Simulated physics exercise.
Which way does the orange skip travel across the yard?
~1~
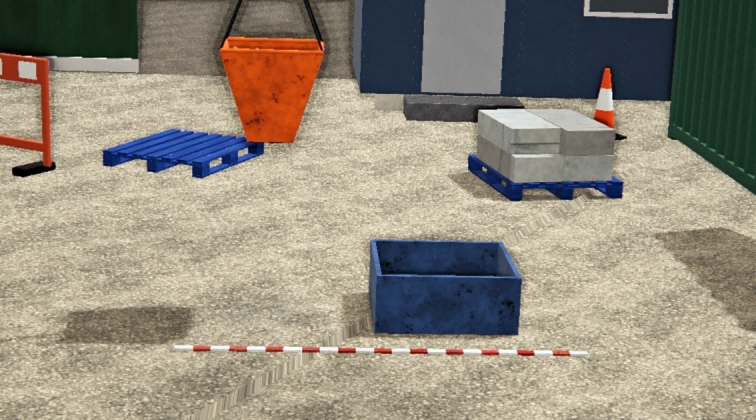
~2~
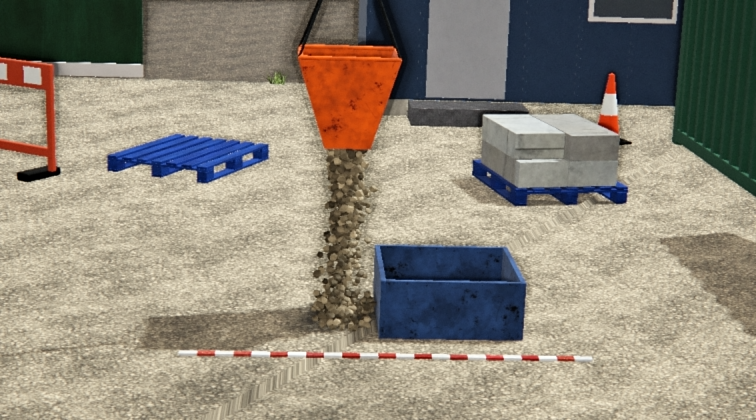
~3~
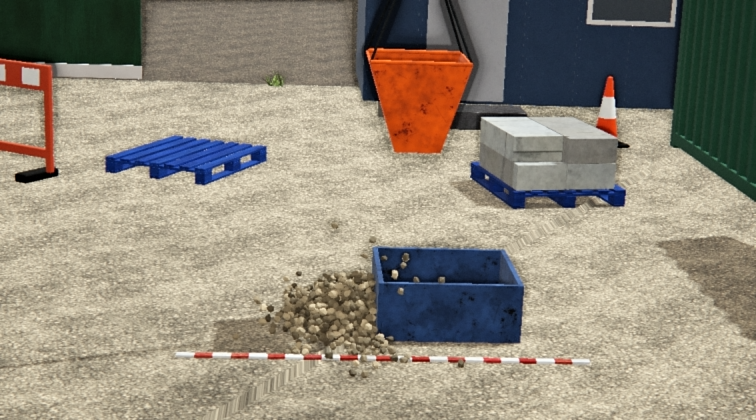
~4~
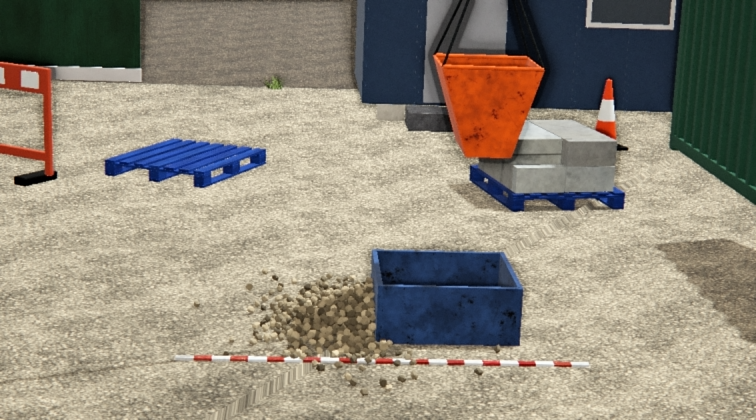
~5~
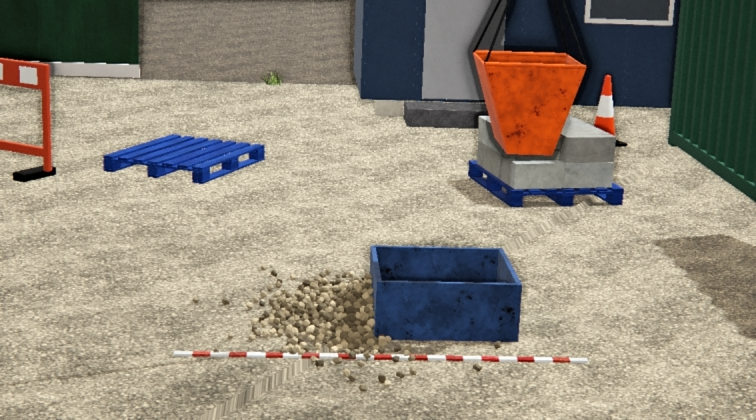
The orange skip moves to the right, passing beyond the open ground and ending up in front of the stacked grey blocks.
Building yard with an orange skip travelling right, dropping stones that mostly pile left of a blue bin, some falling in.
